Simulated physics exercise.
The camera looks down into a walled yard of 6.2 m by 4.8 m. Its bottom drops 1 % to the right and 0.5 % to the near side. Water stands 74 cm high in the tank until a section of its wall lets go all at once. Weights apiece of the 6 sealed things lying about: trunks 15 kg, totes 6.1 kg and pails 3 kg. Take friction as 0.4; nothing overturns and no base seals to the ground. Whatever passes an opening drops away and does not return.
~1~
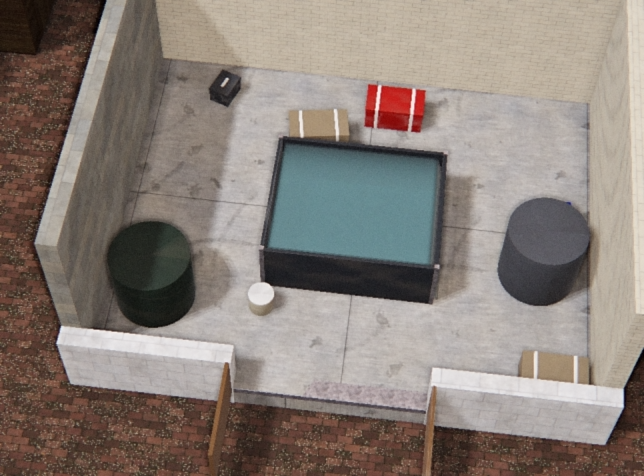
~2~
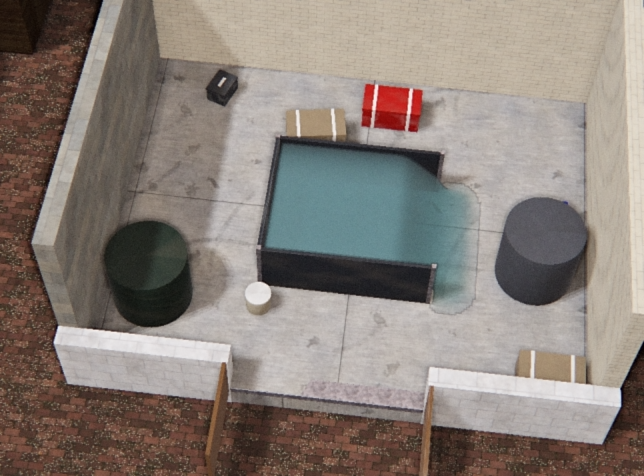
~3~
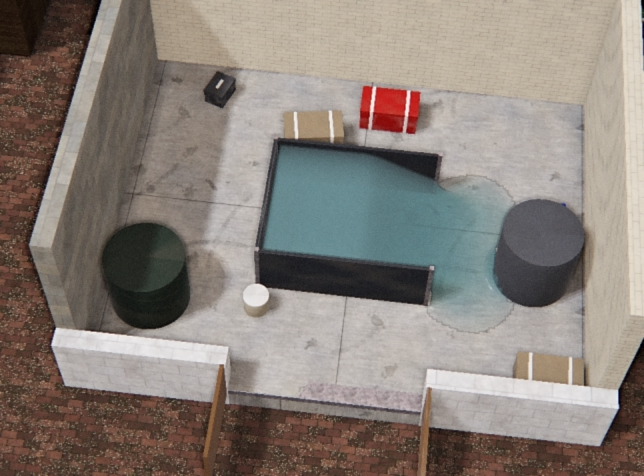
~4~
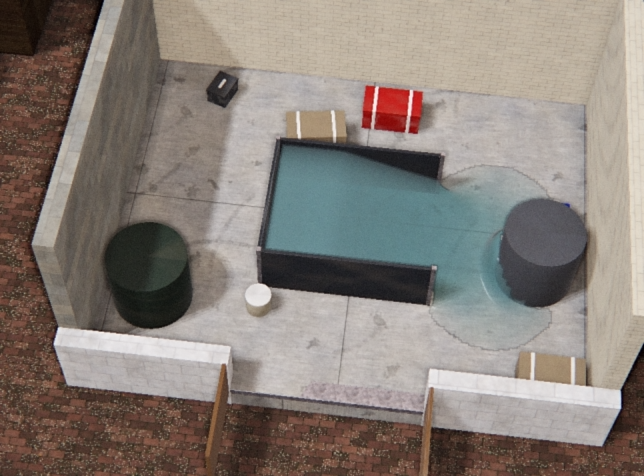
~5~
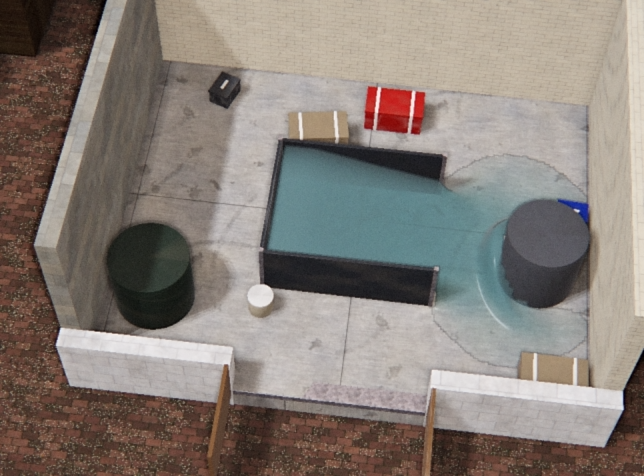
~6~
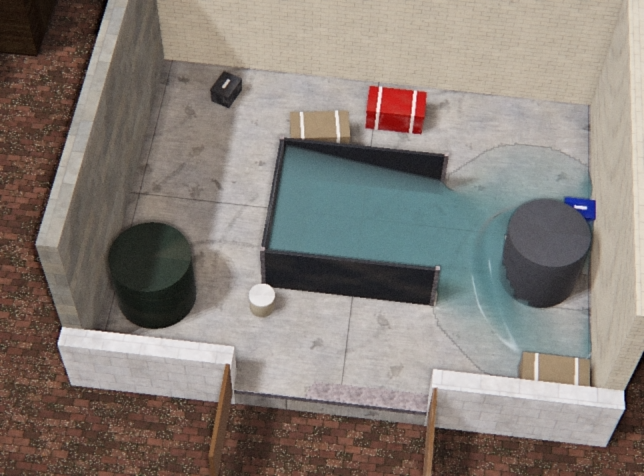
Teal water pouring from the open right side of a black tank, spreading around a grey cylinder as a blue box emerges behind it.
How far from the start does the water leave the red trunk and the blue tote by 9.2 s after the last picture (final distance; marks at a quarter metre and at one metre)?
The red trunk travels far; the blue tote ends far away.
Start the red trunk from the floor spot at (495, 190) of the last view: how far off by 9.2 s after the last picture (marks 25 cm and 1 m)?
It gets carried off.
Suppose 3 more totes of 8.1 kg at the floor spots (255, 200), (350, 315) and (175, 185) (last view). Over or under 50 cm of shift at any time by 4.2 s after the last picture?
In turn: Less, over, under.
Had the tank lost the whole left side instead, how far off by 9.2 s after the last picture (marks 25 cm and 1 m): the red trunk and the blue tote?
In that case the red trunk travels far, the blue tote slides a little.
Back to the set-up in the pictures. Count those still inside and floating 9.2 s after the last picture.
At that moment 5.
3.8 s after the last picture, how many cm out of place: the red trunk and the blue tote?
About 200 and 50 cm.
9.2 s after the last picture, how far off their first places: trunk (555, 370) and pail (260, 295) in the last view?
In turn: Gone out, 140 cm.
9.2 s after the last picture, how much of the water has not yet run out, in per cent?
Some 84 per cent remains.
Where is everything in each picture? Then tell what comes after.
In the first picture, the red trunk at (395, 99), on the bottom; the blue tote is out of sight; water covers 3.5 m2; 0 of 6 have shifted.
In the second picture, the red trunk at (392, 99), on the bottom; the blue tote is out of sight; water covers 4.6 m2; 0 of 6 have shifted.
In the third picture, the red trunk at (390, 101), on the bottom; the blue tote is out of sight; water covers 5.7 m2; 0 of 6 have shifted.
In the fourth picture, the red trunk at (393, 101) rests on the ground; the blue tote is out of sight; water covers 6.8 m2; 0 of 6 have shifted.
In the fifth picture, the red trunk at (395, 102), on the bottom; the blue tote at (573, 211) rests on the ground, 23 cm from its start; water covers 8.1 m2; 1 of 6 have shifted.
In the sixth picture, the red trunk at (397, 101), on the bottom; the blue tote at (580, 208), afloat, 31 cm from its start; water covers 8.9 m2; 1 of 6 have shifted.
Then, 1.2 s after the last picture the red trunk is near (397, 101), 0.0 m from its start, aground; the blue tote is near (580, 227), 0.4 m from its start, afloat; 0 of 6 are out; 2 afloat.
Then, 3.8 s after the last picture the red trunk is near (260, 116), 1.9 m from its start, afloat; the blue tote is near (543, 175), 0.5 m from its start, afloat; 0 of 6 are out; 5 afloat.
Then, 6.2 s after the last picture the red trunk is near (186, 92), 2.9 m from its start, afloat; the blue tote is near (522, 192), 0.5 m from its start, afloat; 0 of 6 are out; 6 afloat.
Then, 9.2 s after the last picture the red trunk is near (169, 180), 3.3 m from its start, afloat; the blue tote is near (488, 121), 1.7 m from its start, afloat; 1 of 6 are out; 5 afloat.
